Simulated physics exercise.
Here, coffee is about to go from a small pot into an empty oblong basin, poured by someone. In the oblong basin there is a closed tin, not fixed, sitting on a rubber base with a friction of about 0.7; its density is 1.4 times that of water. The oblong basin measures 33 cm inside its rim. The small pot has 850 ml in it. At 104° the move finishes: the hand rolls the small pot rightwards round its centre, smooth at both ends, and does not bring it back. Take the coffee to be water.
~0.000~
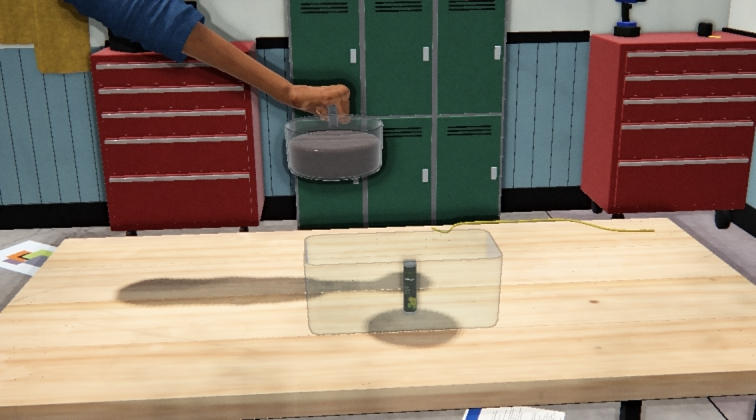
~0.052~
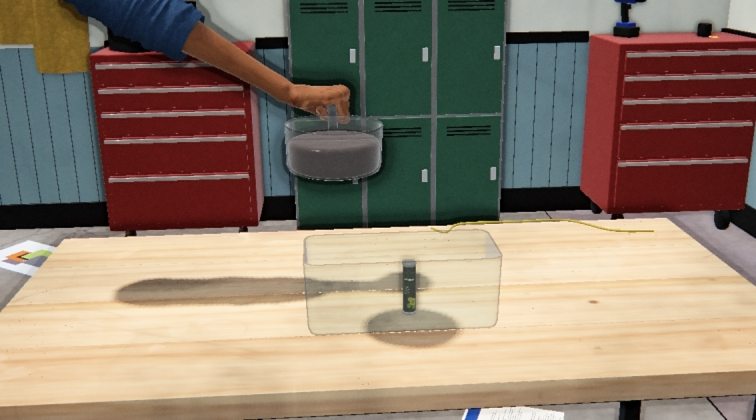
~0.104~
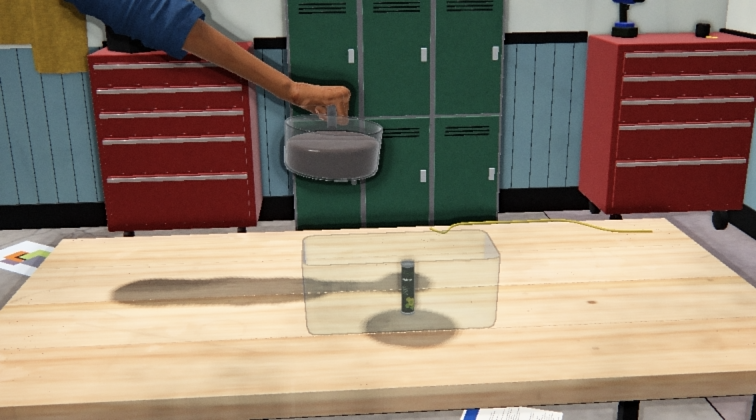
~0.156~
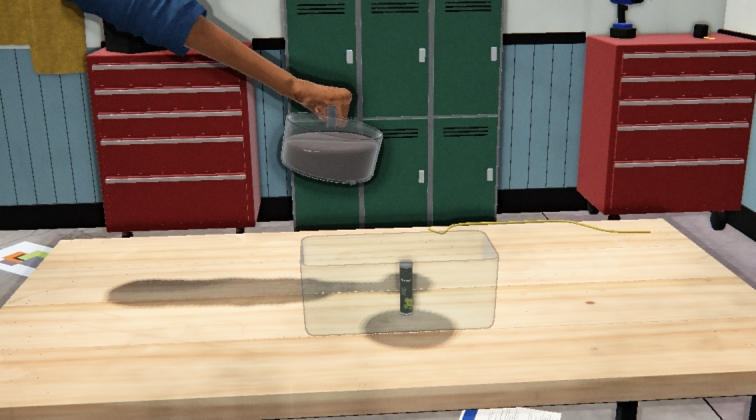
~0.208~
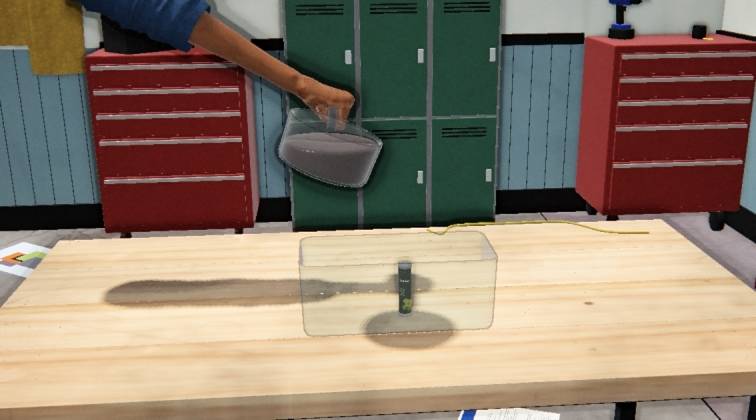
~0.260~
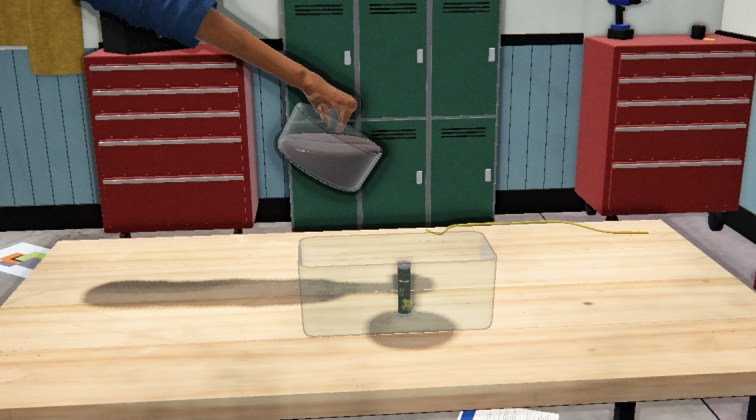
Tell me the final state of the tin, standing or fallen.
The tin ends standing.
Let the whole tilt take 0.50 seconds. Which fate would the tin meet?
Tips over.
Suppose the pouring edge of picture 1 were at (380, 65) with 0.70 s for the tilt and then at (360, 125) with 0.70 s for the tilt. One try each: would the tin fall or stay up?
Trial 1 - tin tips; trial 2 - tin tips.
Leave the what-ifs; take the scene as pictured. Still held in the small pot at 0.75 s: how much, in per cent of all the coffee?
Around 7 in a hundred.
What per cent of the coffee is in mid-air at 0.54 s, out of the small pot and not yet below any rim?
My guess is roughly 54 %.
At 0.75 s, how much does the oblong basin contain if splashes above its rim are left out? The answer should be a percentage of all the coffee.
About 84 %.
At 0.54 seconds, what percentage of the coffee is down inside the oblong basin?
Near 18 in a hundred.
Then, 0.54 s in, the tilt is 91° and 29 per cent is still to pour; the tin stands where it began.
Then, 0.75 s in, the tilt is 104° and 7 per cent is still to pour; the tin stands where it began.
Then, 0.96 s in, the tilt is 104° and 1 per cent is still to pour; the tin stands 1 cm from where it began.
Then, 1.20 s in, the tilt is 104° and 0 per cent is still to pour; the tin stands 1 cm from where it began.
Finally, the tin stands 1 cm from where it began.
